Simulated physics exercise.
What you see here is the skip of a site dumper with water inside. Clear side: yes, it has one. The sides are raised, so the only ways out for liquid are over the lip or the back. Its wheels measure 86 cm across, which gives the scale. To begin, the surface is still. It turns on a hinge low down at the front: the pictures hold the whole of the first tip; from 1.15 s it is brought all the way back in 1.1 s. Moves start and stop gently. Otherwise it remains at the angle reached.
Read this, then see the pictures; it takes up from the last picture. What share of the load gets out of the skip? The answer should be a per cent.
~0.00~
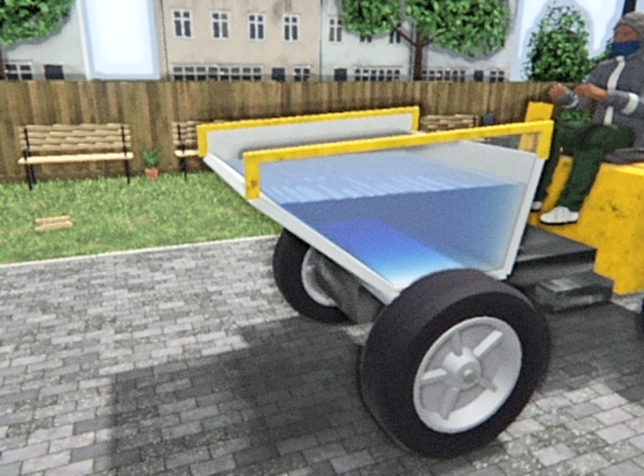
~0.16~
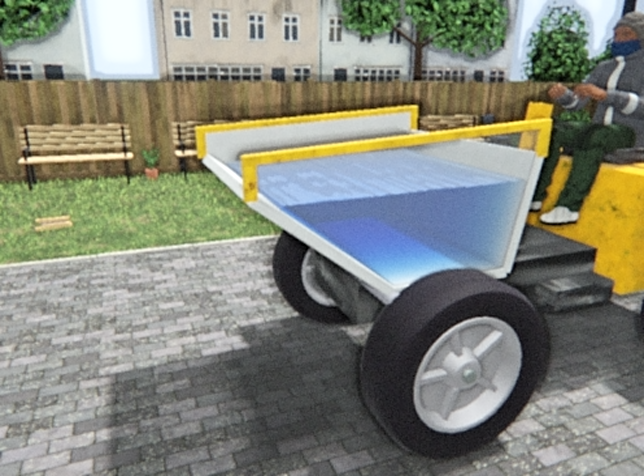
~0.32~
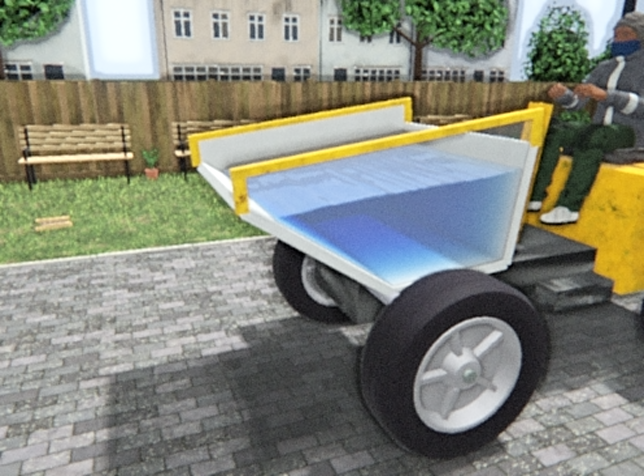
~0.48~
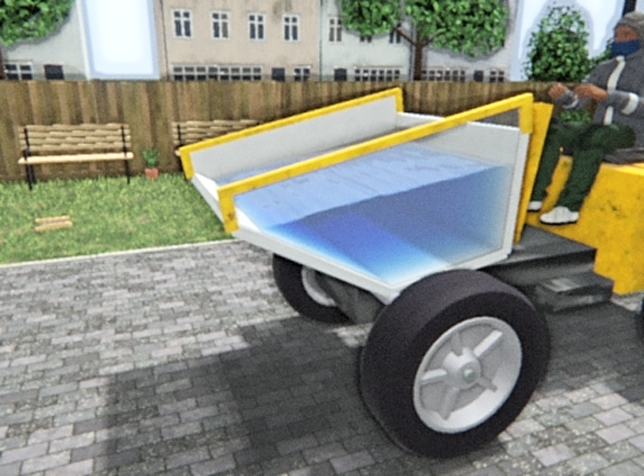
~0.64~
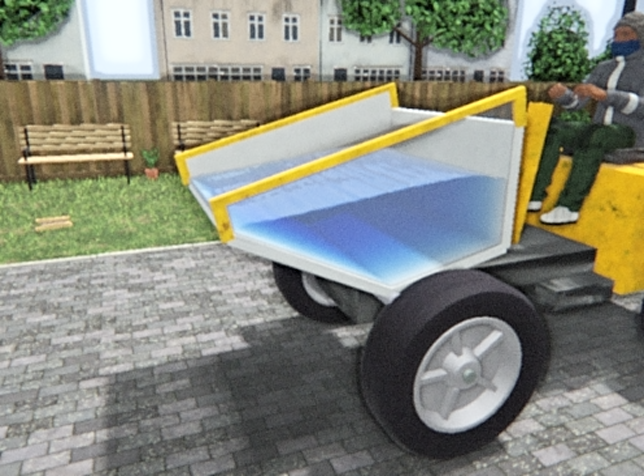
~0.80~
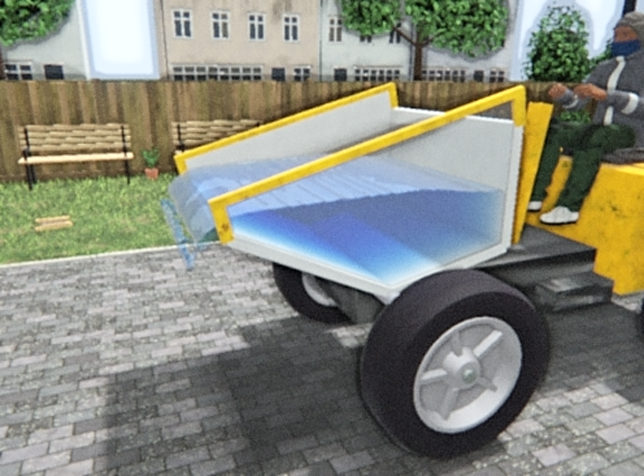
About 26 per cent.
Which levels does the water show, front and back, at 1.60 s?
Front level 34 cm, back level 22 cm.
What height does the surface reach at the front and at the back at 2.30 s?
Reading: About 32 cm in front, about 40 cm behind.
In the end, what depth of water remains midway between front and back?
It settles at around 32 cm at the middle.
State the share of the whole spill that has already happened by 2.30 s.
About 90 percent, give or take.
After 1.60 s the skip is at 9° forwards, the surface stands 34 cm on the front, 22 cm on the back; the loss stands at 23 per cent, over the front.
After 2.30 s the surface stands 32 cm on the front, 40 cm on the back; the loss stands at 25 per cent, over the front.
After 3.05 s the surface stands 31 cm on the front, 28 cm on the back; the loss stands at 25 per cent, over the front.
After 5.14 s the loss stands at 26 per cent, over the front, 111 of 422 litres.
